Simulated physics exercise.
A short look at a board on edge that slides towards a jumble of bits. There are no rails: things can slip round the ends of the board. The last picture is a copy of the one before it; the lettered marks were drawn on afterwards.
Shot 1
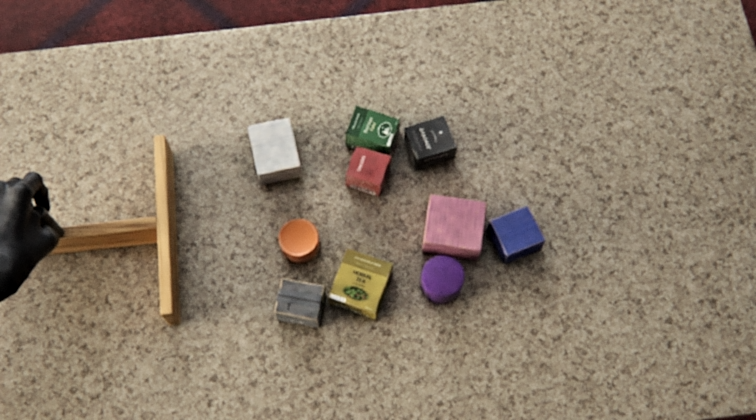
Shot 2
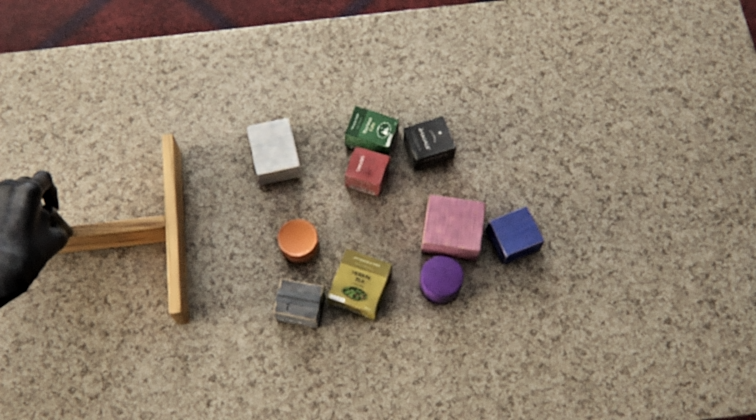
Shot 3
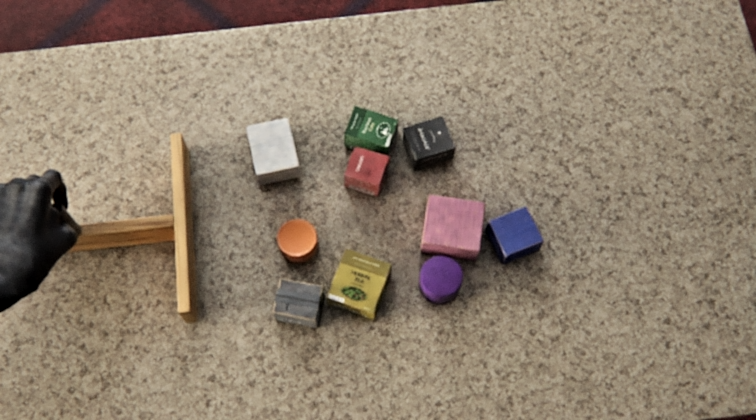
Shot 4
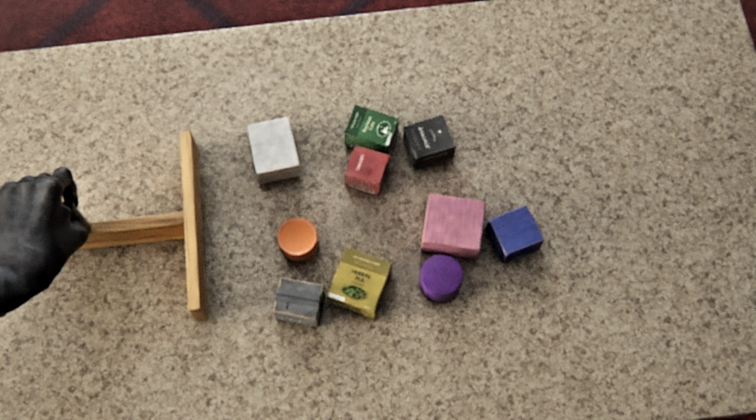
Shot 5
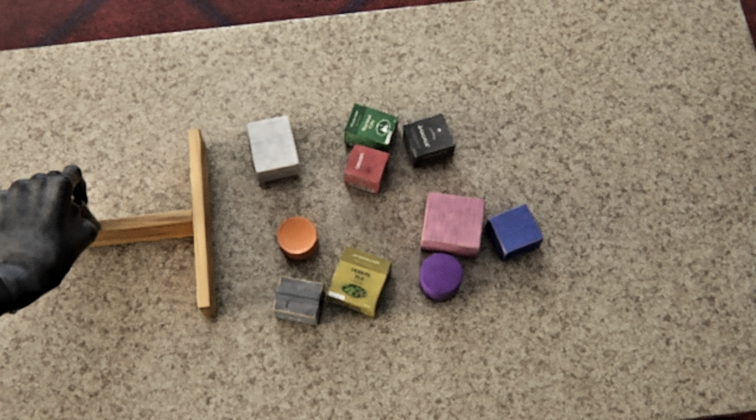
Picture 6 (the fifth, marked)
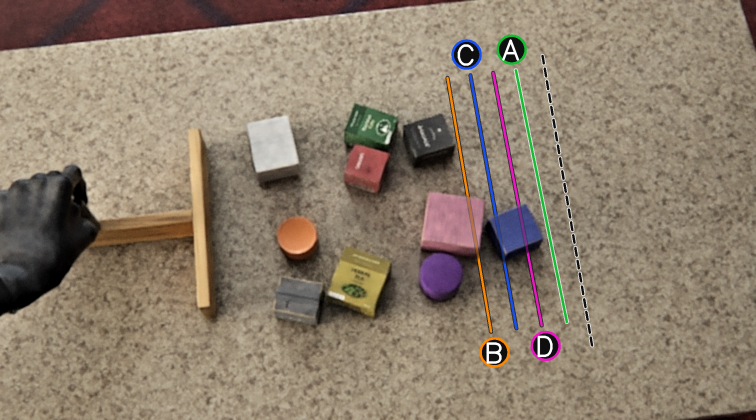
On a speckled stone-like surface, a black-gloved hand on the left pushed a wooden board on a handle slowly rightwards, a short way towards scattered coloured blocks, packets and tubs, which stayed still and untouched.
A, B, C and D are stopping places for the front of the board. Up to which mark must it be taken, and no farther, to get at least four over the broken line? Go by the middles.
D.
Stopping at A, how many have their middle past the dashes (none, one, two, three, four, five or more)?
In all, five or more.
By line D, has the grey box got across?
By then, no.
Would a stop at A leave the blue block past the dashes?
By then, yes.
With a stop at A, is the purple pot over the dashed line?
Yes.
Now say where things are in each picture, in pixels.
The first frame shows blue block (515, 235); pink block (454, 228); orange tub (300, 242).
The second frame shows board (171, 220); green packet (372, 133).
The third frame shows board (179, 219); yellow packet (359, 284).
The fourth frame shows board (190, 217); purple pot (441, 279).
The fifth frame shows board (199, 214); red packet (367, 169); blue block (514, 233); pink block (453, 225).
On the marked copy, A at (540, 189); B at (468, 198); C at (492, 195); D at (516, 192); the dashed line at (566, 191).
With D. Early on, board (315, 201); blue block (514, 233); pink block (453, 226); none across.
Further on, board (430, 187); purple pot (561, 264); blue block (549, 222); none across.
At the end, board (516, 177); purple pot (654, 275); blue block (600, 229); six across.
As for the rest, A gets six across, but is farther than needed; B gets only one across; C gets only two across.
